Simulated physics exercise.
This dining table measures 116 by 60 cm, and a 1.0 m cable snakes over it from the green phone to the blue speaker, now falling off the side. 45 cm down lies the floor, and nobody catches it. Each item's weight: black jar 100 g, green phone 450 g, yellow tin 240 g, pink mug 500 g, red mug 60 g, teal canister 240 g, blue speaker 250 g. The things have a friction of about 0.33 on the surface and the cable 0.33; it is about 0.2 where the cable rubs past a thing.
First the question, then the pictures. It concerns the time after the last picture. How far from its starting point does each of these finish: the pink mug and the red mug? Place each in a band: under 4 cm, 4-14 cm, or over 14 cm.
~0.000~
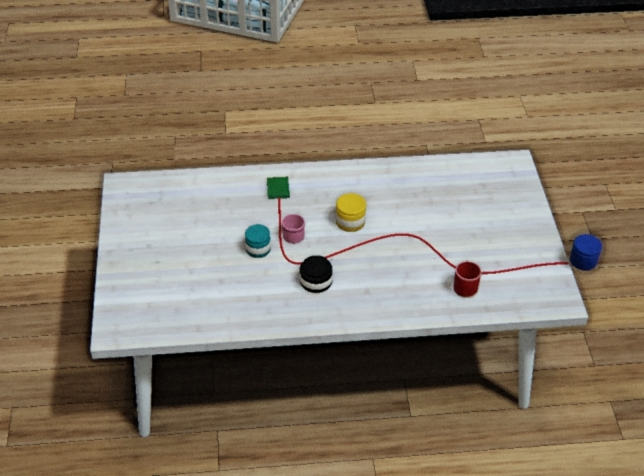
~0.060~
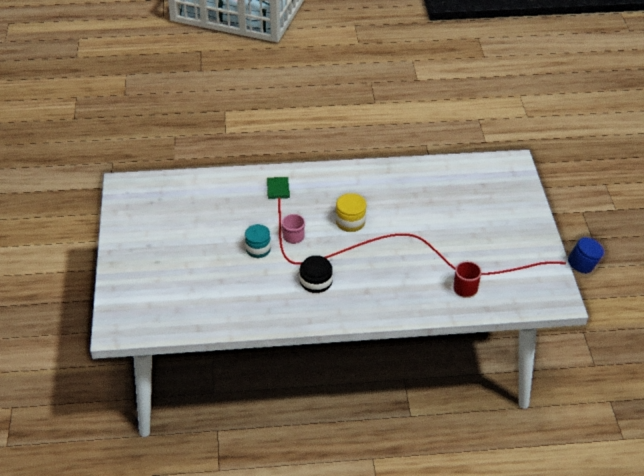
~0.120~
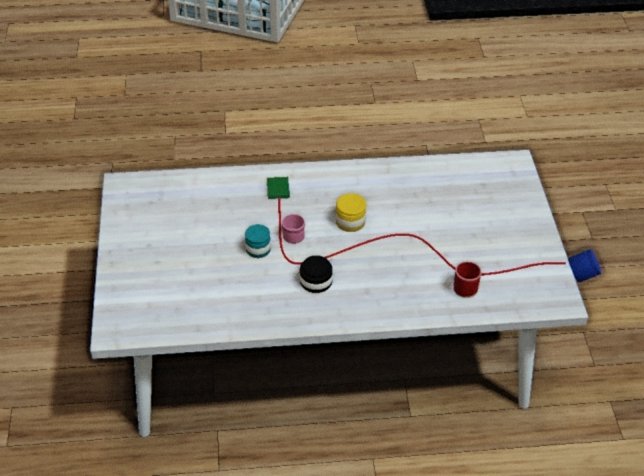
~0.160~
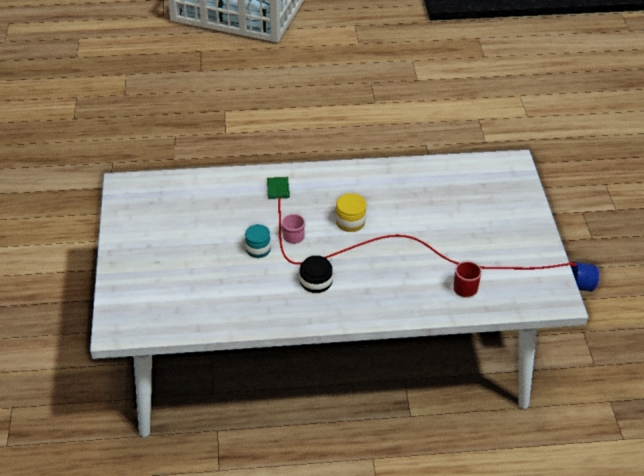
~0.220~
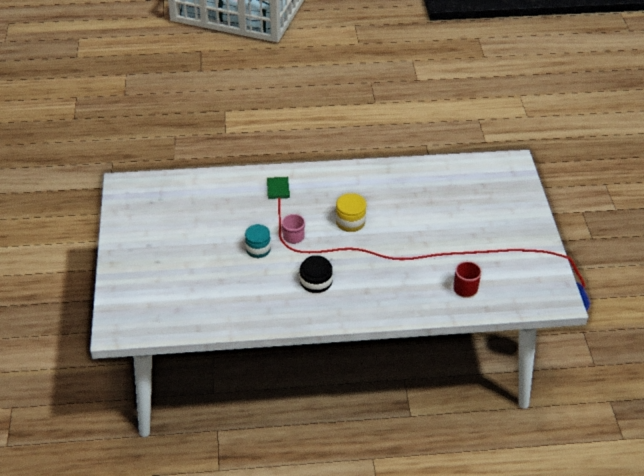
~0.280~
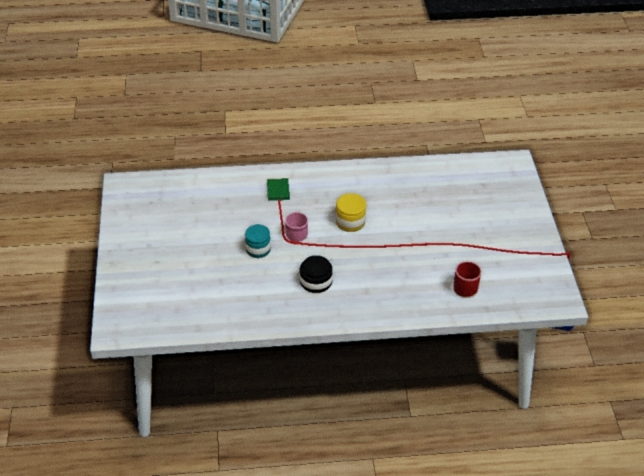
Pink mug: Medium shift. Red mug: Small shift.
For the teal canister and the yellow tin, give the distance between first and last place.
The teal canister ends up 0 cm from where it began, and the yellow tin 0 cm.
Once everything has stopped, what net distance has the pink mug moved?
The pink mug ends up 8 cm from where it started.
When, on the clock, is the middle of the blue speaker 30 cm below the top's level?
Near 0.70 seconds.
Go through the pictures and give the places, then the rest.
The first frame shows shows, pink mug (293, 222); red mug (469, 270); cable runs through (530, 267) (389, 236) (280, 230).
The second frame shows shows, blue speaker (588, 247); cable runs through (528, 266) (388, 236) (280, 230).
The third frame shows shows, blue speaker (585, 266); cable runs through (528, 266) (388, 236) (280, 230).
The fourth frame shows shows, blue speaker (582, 277); cable runs through (540, 268) (389, 236) (280, 230).
The fifth frame shows shows, blue speaker (574, 299); cable runs through (570, 260) (412, 258) (280, 230).
The sixth frame shows shows, pink mug (297, 220); red mug (469, 270); cable runs through (513, 252) (428, 244) (350, 247) (283, 232).
After 0.5 s, the cable's tail end at (280, 206); pink mug 7 cm off its start, blue speaker over the edge, green phone 3 cm off its start.
After 0.7 s, the cable's tail end at (290, 210); pink mug 7 cm off its start, blue speaker over the edge, green phone 5 cm off its start.
After 1.0 s, the cable's tail end at (290, 210); pink mug 7 cm off its start at (316, 208), blue speaker over the edge, green phone 5 cm off its start at (284, 197).
After 1.2 s, the cable's tail end at (290, 210); pink mug 7 cm off its start, blue speaker over the edge, green phone 5 cm off its start.
After 2.4 s, the cable's tail end at (290, 210); pink mug 7 cm off its start at (316, 208), red mug 0 cm off its start at (469, 271), green phone 5 cm off its start at (284, 197), blue speaker over the edge.
